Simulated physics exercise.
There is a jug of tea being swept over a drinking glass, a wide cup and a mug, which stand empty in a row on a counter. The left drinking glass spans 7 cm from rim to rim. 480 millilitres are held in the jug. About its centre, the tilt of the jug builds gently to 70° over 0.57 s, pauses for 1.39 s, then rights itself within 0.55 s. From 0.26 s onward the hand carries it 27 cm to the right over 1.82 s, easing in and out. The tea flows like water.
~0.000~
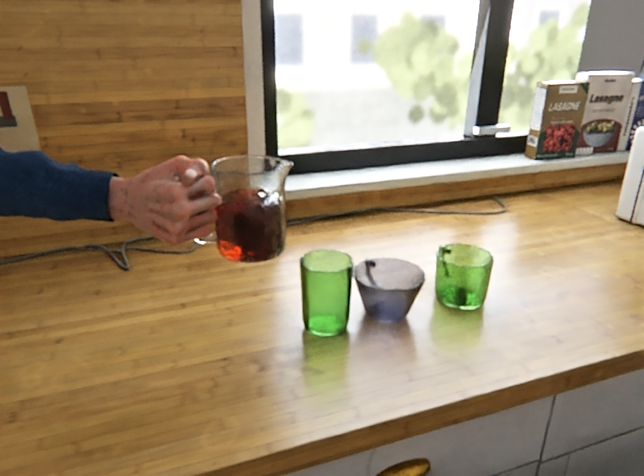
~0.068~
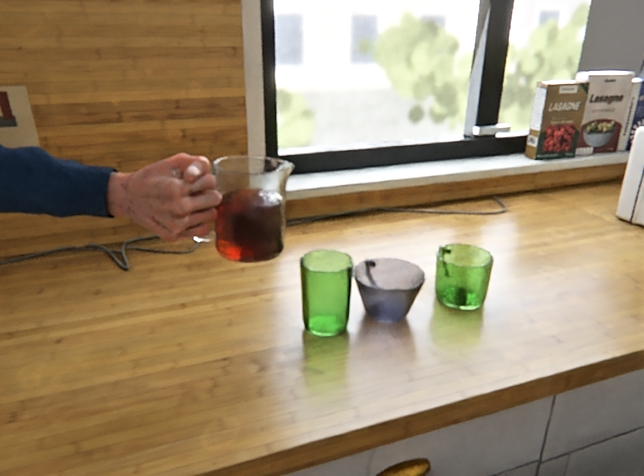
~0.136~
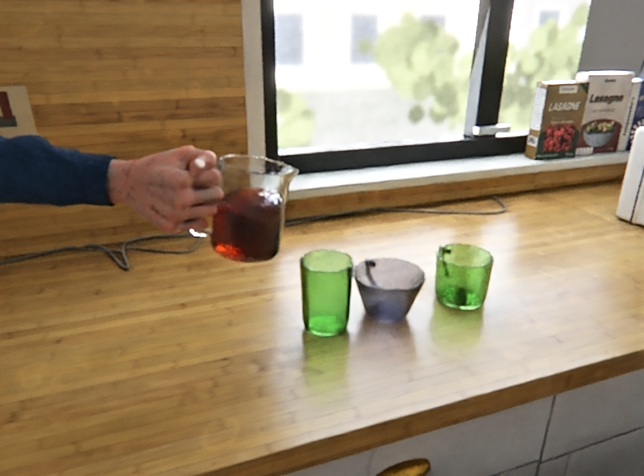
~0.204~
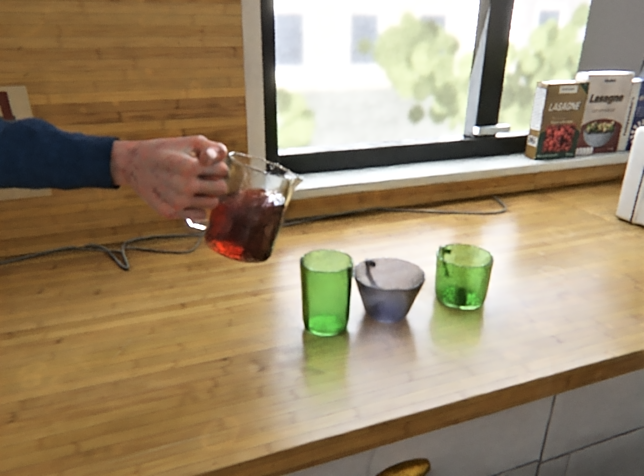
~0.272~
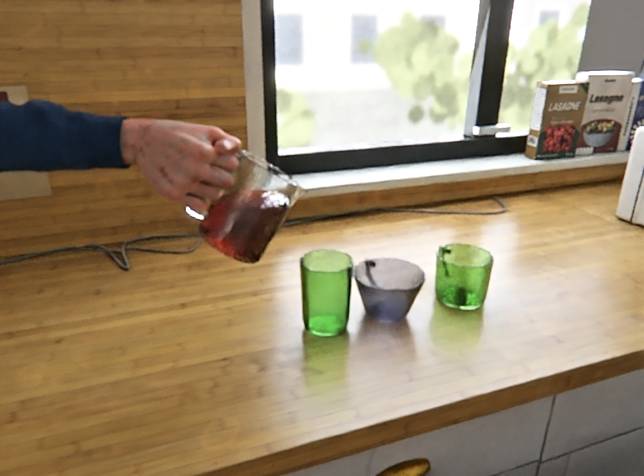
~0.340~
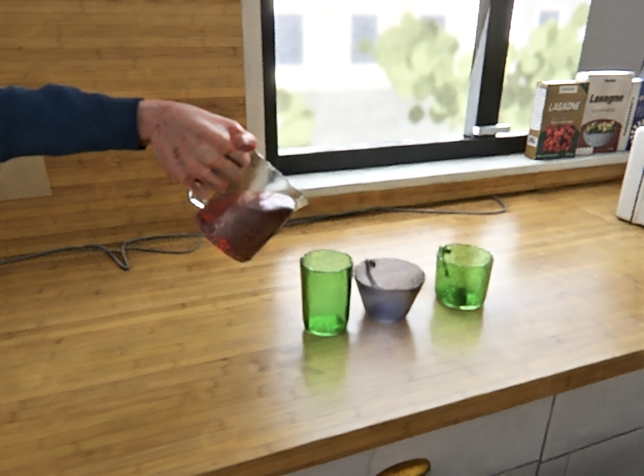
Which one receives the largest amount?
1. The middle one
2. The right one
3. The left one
Option 1: The middle one.
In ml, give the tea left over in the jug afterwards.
Some 160 ml.
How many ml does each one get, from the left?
You'd see around 40 ml on the left, around 150 ml in the middle and around 60 ml on the right.
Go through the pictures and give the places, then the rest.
The first picture shows tilt 0°; pouring edge (292, 162); surface from (216, 200) to (280, 194); the left drinking glass's rim runs from (302, 266) to (351, 258); the middle wide cup's rim runs from (356, 280) to (420, 269); the right mug's rim runs from (442, 260) to (487, 252).
The second picture shows tilt 2°; pouring edge (294, 164); surface from (216, 201) to (281, 194).
The third picture shows tilt 9°; pouring edge (298, 169); surface from (217, 201) to (282, 193).
The fourth picture shows tilt 20°; pouring edge (303, 178); surface from (215, 204) to (284, 195).
The fifth picture shows tilt 32°; pouring edge (307, 190); surface from (209, 211) to (288, 196).
The sixth picture shows tilt 45°; pouring edge (309, 202); surface from (200, 212) to (295, 198).
Then, 0.94 s in, the tilt is 70° and from the left they hold 40 ml, 90 ml, 0 ml, the jug 285 ml, and 5 ml is on the counter.
Then, 1.38 s in, the tilt is 70° and from the left they hold 40 ml, 150 ml, 0 ml, the jug 215 ml, and 45 ml is on the counter.
Then, 1.84 s in, the tilt is 70° and from the left they hold 40 ml, 150 ml, 40 ml, the jug 175 ml, and 65 ml is on the counter.
Then, 2.35 s in, the tilt is 14° and from the left they hold 40 ml, 150 ml, 60 ml, the jug 160 ml, and 65 ml is on the counter.
Finally, from the left they hold 40 ml, 150 ml, 60 ml, the jug 160 ml, and 65 ml is on the counter.
